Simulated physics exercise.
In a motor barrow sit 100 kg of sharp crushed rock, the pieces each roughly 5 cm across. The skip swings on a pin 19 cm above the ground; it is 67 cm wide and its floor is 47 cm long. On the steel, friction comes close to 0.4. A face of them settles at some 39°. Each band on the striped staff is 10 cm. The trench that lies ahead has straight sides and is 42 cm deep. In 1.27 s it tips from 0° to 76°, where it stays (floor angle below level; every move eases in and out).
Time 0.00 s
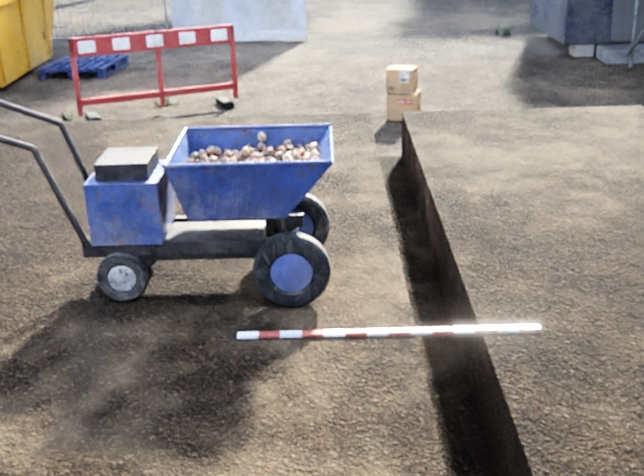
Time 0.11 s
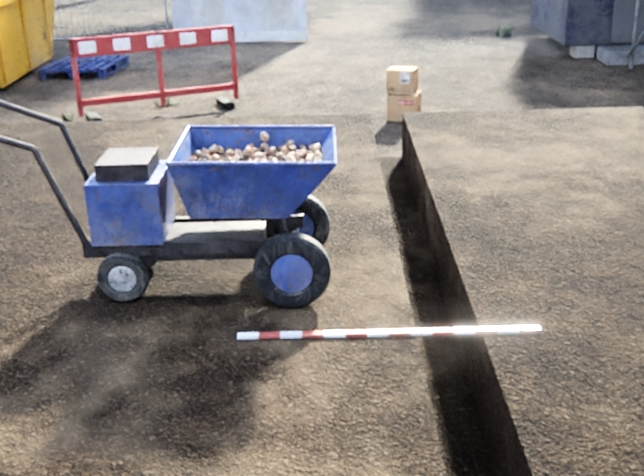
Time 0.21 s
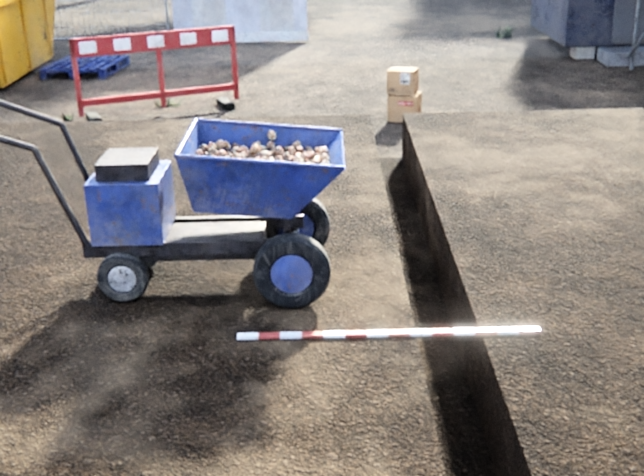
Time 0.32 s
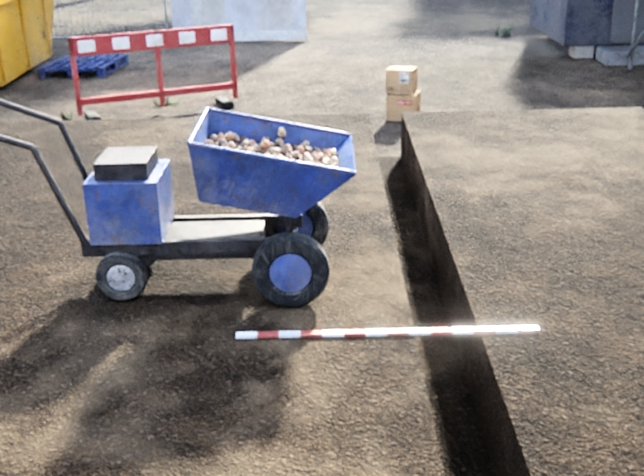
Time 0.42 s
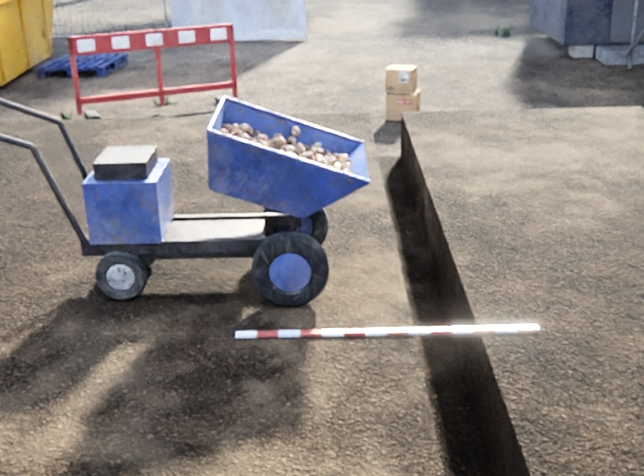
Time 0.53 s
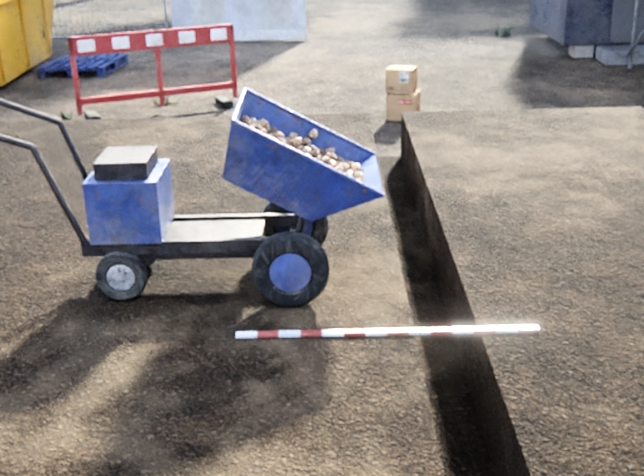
The blue skip of a motor barrow, loaded with crushed rock, rose at its back and tilted steadily down to the right, shifting toward a long dark trench while the barrow's wheels stayed still.
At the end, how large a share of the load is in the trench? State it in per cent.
A share of about 98 per cent.
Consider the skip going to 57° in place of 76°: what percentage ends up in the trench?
With that change, near 10 per cent.
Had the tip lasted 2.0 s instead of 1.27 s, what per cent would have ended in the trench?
Near 100 per cent.
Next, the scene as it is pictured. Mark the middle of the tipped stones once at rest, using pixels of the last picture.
The resting stones are centred at roughly (433, 330).
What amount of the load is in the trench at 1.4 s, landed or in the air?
At that moment: Approx. 35 %.
After 0.9 s the floor is at 64°; 100 % in the skip; the foremost stones are at (399, 229).
After 1.4 s the floor is at 76°; 66 % in the skip, 33 % in the trench, 1 % past the trench; the foremost stones are at (465, 283).
After 1.7 s the floor is at 76°; 26 % in the skip, 72 % in the trench, 2 % past the trench; the foremost stones are at (508, 277).
After 3.7 s the floor is at 76°; 0 % in the skip, 98 % in the trench, 2 % past the trench; the foremost stones are at (514, 277).
